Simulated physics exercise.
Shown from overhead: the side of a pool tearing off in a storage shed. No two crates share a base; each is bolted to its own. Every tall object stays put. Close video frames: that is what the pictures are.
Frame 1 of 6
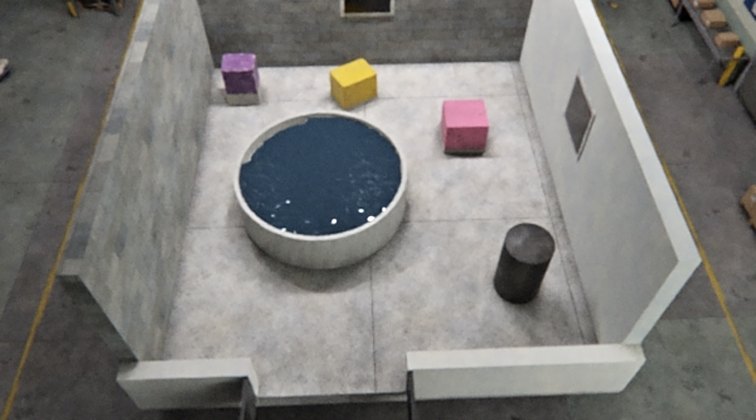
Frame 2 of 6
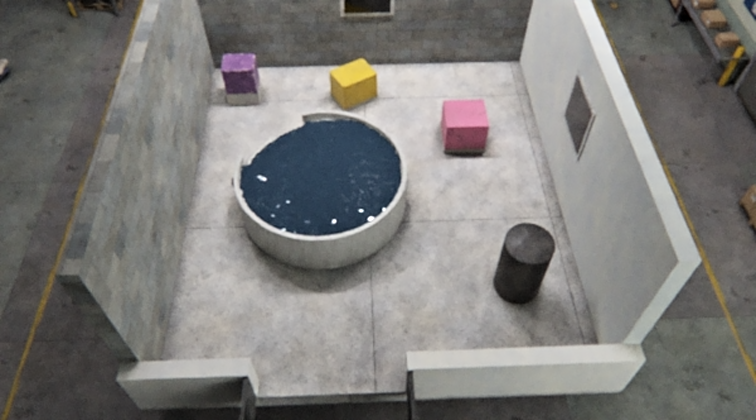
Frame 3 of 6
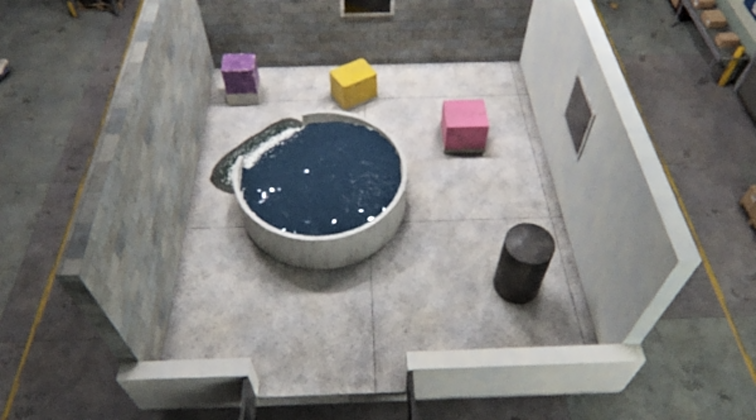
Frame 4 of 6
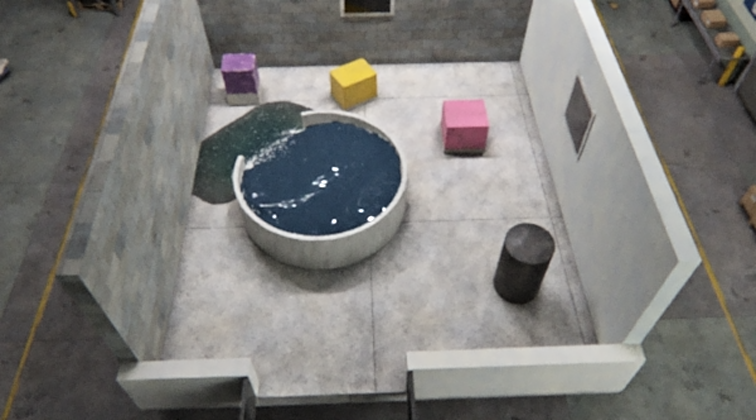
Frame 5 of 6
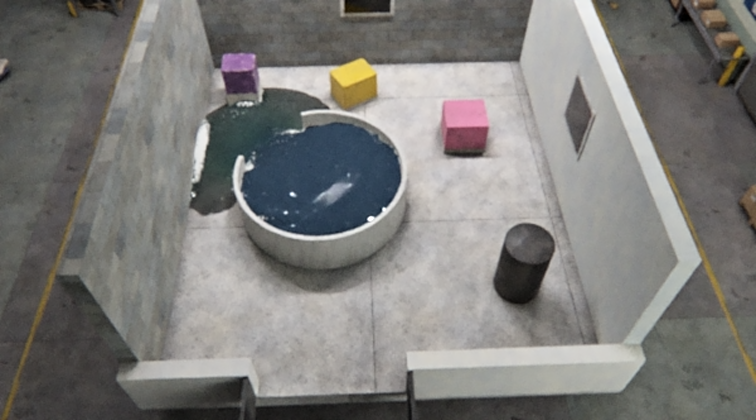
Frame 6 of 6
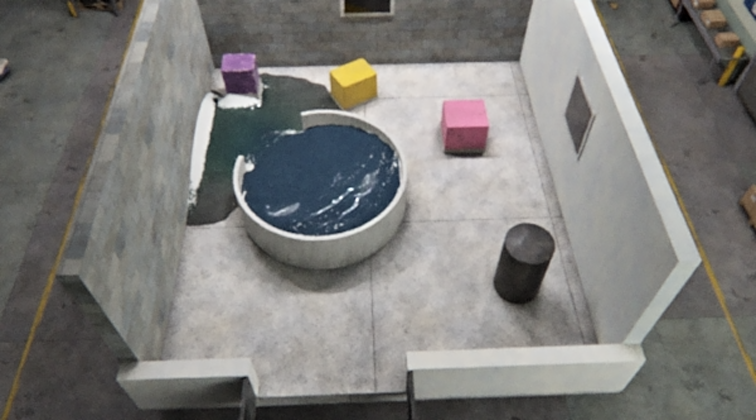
Water poured out through a gap in the far left side of a round pool and spread over the pale floor, reaching the left wall and the purple crate in the back corner.
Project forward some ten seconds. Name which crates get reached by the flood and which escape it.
In the end the pink crate will meet the water; the purple crate will meet the water; the yellow crate will meet the water.
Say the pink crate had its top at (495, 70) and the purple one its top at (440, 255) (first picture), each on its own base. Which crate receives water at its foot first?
Yellow-painted one.
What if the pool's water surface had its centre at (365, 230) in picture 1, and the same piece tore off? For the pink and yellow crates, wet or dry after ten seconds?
Taking each in turn, pink gets flooded, while yellow gets flooded.
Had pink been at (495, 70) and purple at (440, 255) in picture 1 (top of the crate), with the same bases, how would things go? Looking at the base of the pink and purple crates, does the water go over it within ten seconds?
Ten seconds on, the pink crate has been flooded, but the purple crate is still clear.
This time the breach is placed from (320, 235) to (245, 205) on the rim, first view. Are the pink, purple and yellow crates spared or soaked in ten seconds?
Then pink crate is untouched, purple crate is untouched and yellow crate gets flooded.
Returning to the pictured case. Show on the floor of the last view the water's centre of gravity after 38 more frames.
Somewhere near (335, 162).
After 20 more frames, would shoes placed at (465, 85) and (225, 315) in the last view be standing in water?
Taking the two points in turn, the first is waterlogged and the second is waterlogged.
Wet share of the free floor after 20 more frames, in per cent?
By my count, 50 percent.
A moment on, water covers 20 % of the floor; the pink crate not reached, the purple crate water round its plinth, the yellow crate water round its plinth.
Next, water covers 25 % of the floor; the pink crate not reached, the purple crate water round its plinth, the yellow crate water round its plinth.
Then, water covers 50 % of the floor; the pink crate water round its plinth, the purple crate water round its plinth, the yellow crate water round its plinth.
Later, water covers 85 % of the floor; the pink crate water round its plinth, the purple crate water round its plinth, the yellow crate water round its plinth.
In the end, water covers 100 % of the floor; the pink crate was topped, the purple crate was topped, the yellow crate was topped.
